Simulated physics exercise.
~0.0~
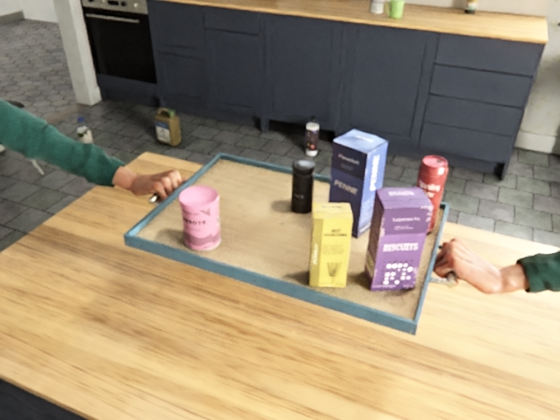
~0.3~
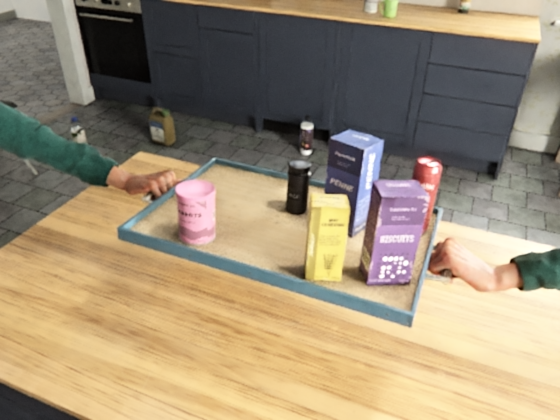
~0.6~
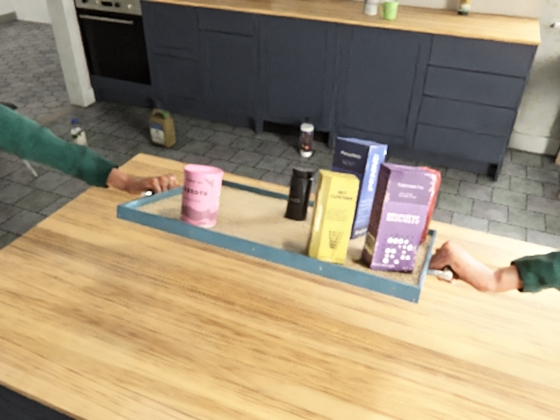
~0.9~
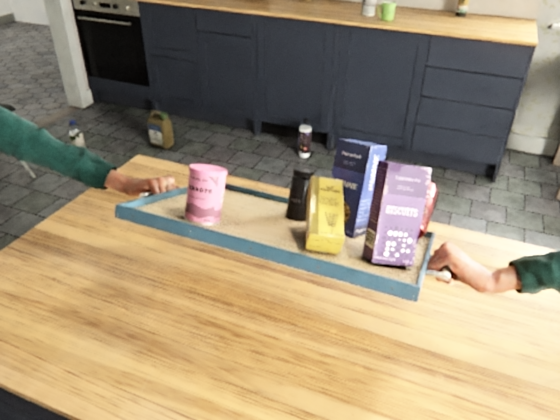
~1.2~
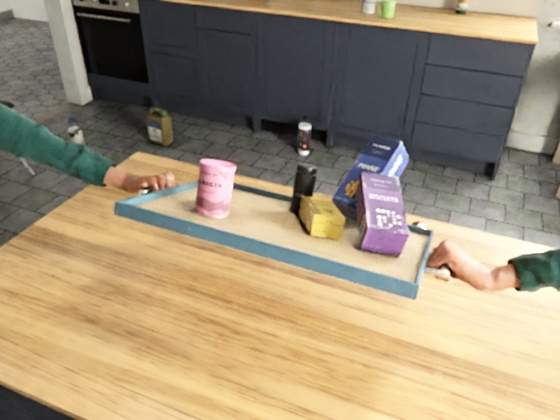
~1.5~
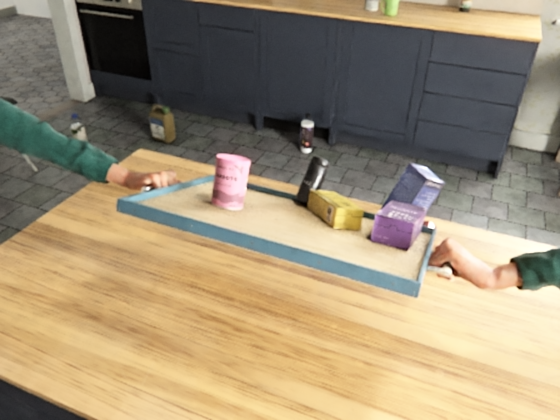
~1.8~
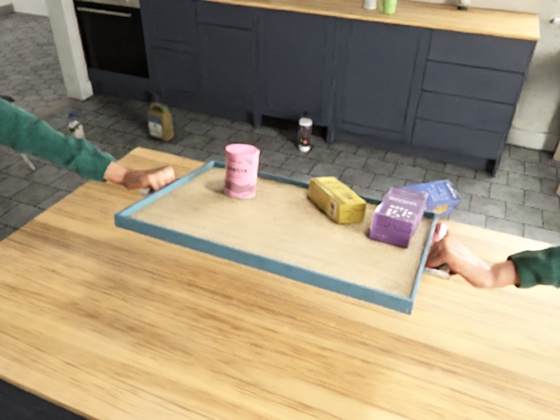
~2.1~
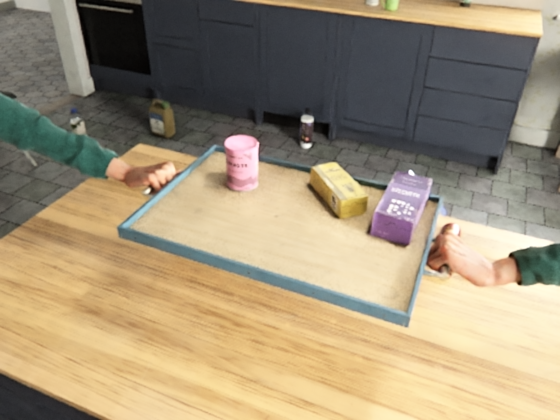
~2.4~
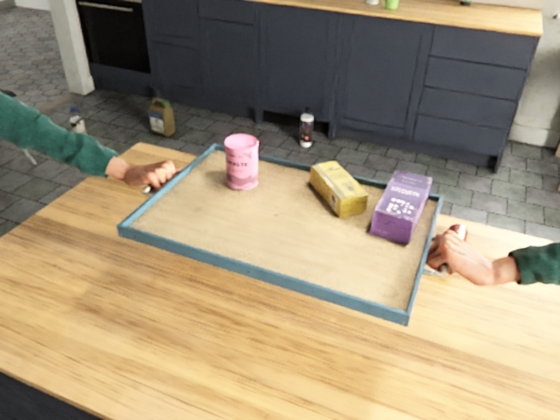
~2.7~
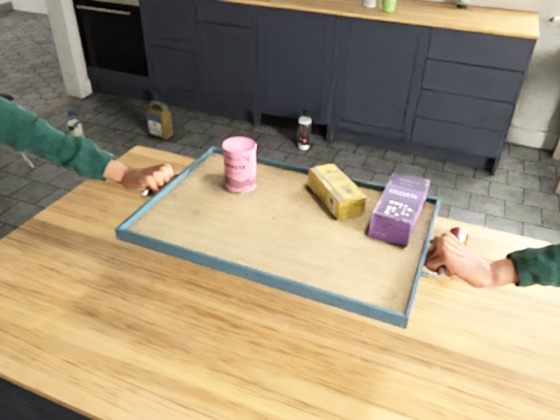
Two hands tilting a loaded tray away and levelling it, cartons toppling, a can and black shaker gone, pink tin still upright.
